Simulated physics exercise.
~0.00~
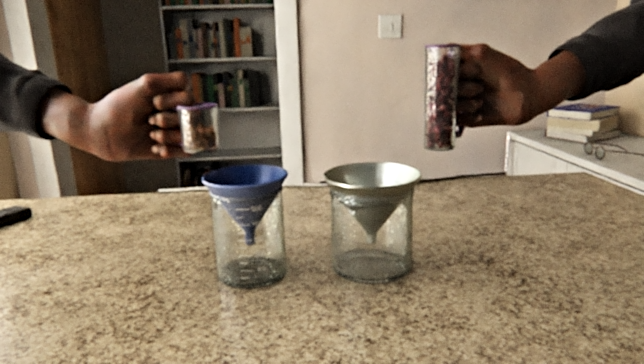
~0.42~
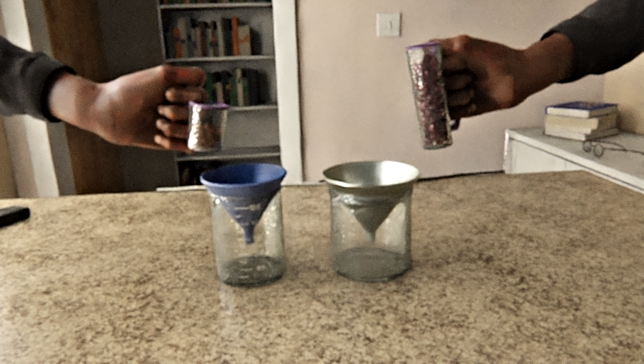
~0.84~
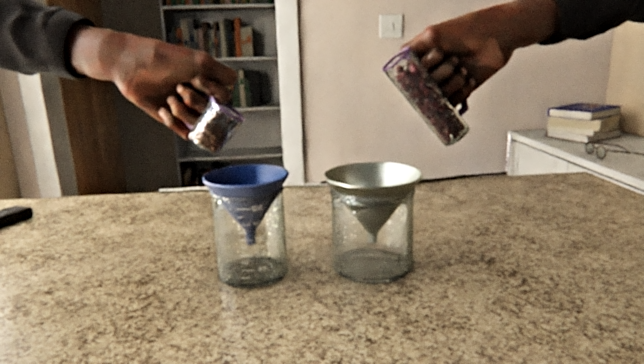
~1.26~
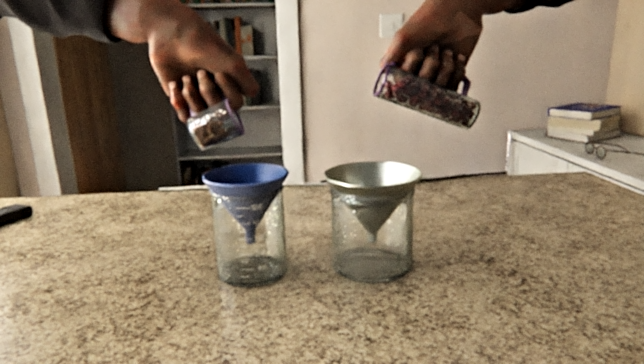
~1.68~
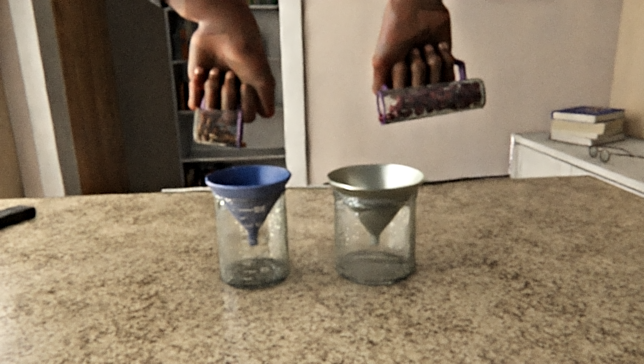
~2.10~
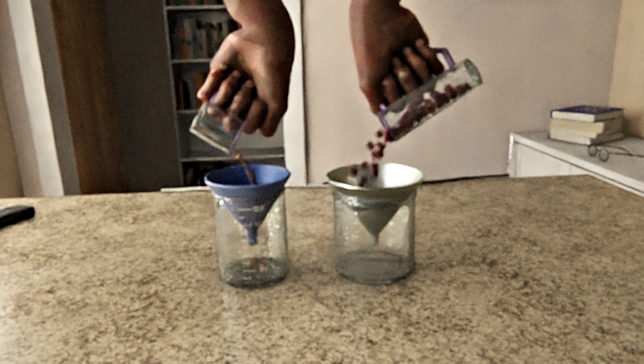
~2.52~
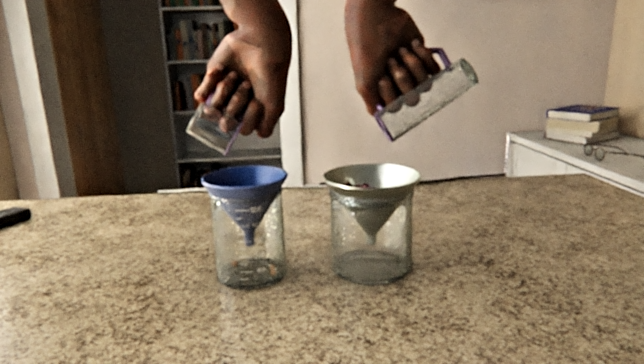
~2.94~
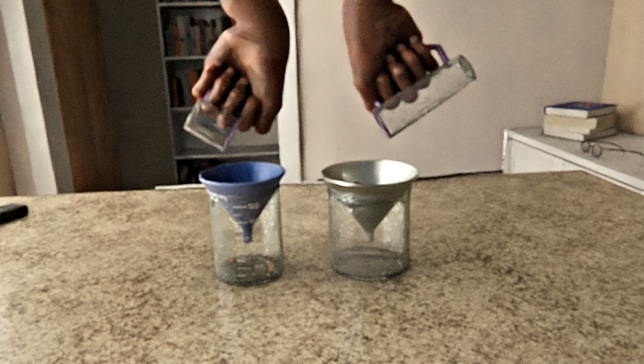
Two hands tipping small clear containers of dry pieces into blue and silver funnels on jars, emptying both containers.
